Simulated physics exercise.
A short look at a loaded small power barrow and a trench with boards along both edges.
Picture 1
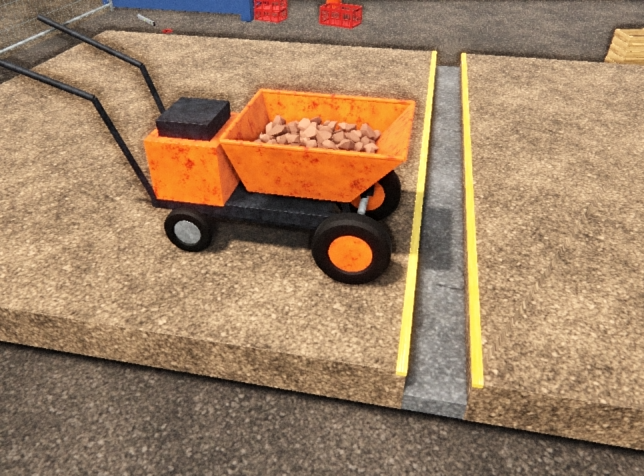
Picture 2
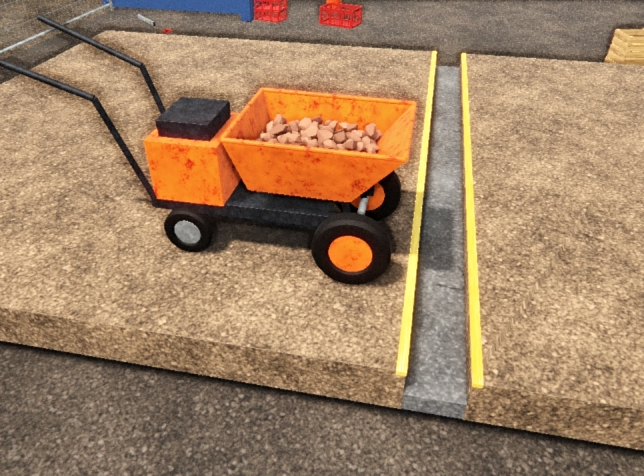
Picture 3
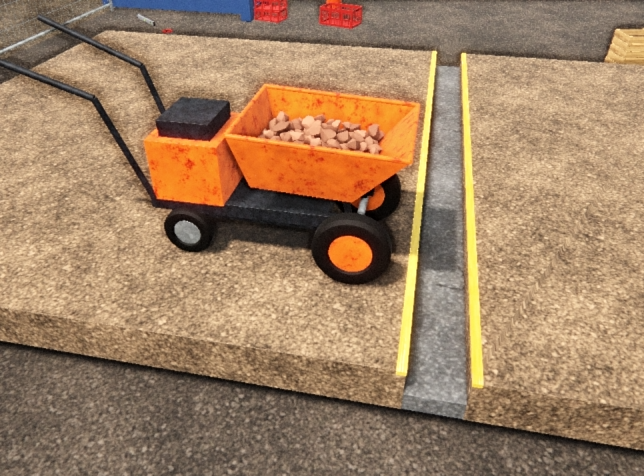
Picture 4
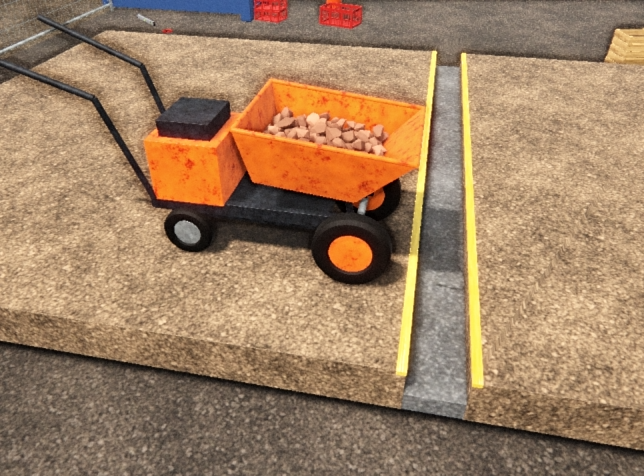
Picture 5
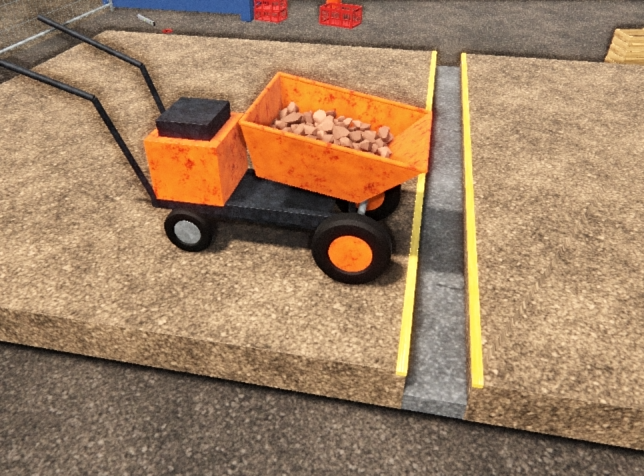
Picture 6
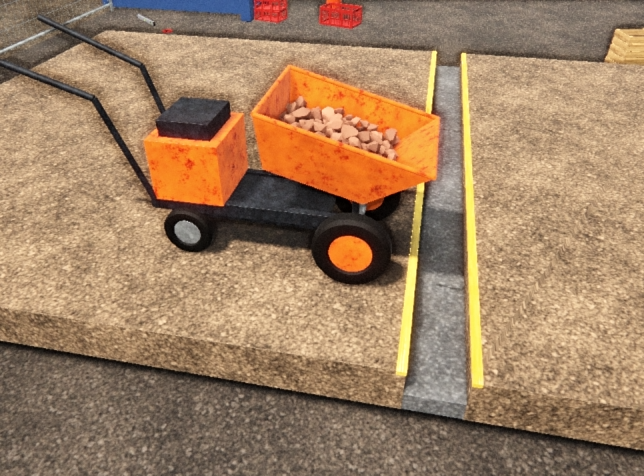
An orange power barrow loaded with rubble stood beside a narrow trench edged with yellow boards, and its skip, level at first, gradually tilted forward to the right while the wheels stayed put.
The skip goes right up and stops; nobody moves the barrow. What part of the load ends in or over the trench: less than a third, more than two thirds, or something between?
The trench ends with less than a third of it.
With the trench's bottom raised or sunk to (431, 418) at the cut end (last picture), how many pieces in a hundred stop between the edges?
About 10 per cent.
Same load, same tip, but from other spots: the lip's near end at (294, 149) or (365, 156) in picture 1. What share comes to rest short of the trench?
First some 40, then 0 per cent.
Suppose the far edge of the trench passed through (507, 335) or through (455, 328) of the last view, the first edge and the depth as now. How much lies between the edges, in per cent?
In turn 70 and 0 in a hundred.
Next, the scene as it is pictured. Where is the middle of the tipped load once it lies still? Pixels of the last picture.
Close to (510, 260).
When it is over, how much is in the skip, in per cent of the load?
About 15 per cent.
Soon, skip tipped steeply; all in the skip.
A while on, skip tipped steeply; most in the skip; a stray few in or heaped over the trench; a small part beyond it.
Towards the end, skip tipped right over; a small part in the skip; a small part in or heaped over the trench; most beyond it.
Finally, skip tipped right over; a small part in the skip; a small part in or heaped over the trench; most beyond it.
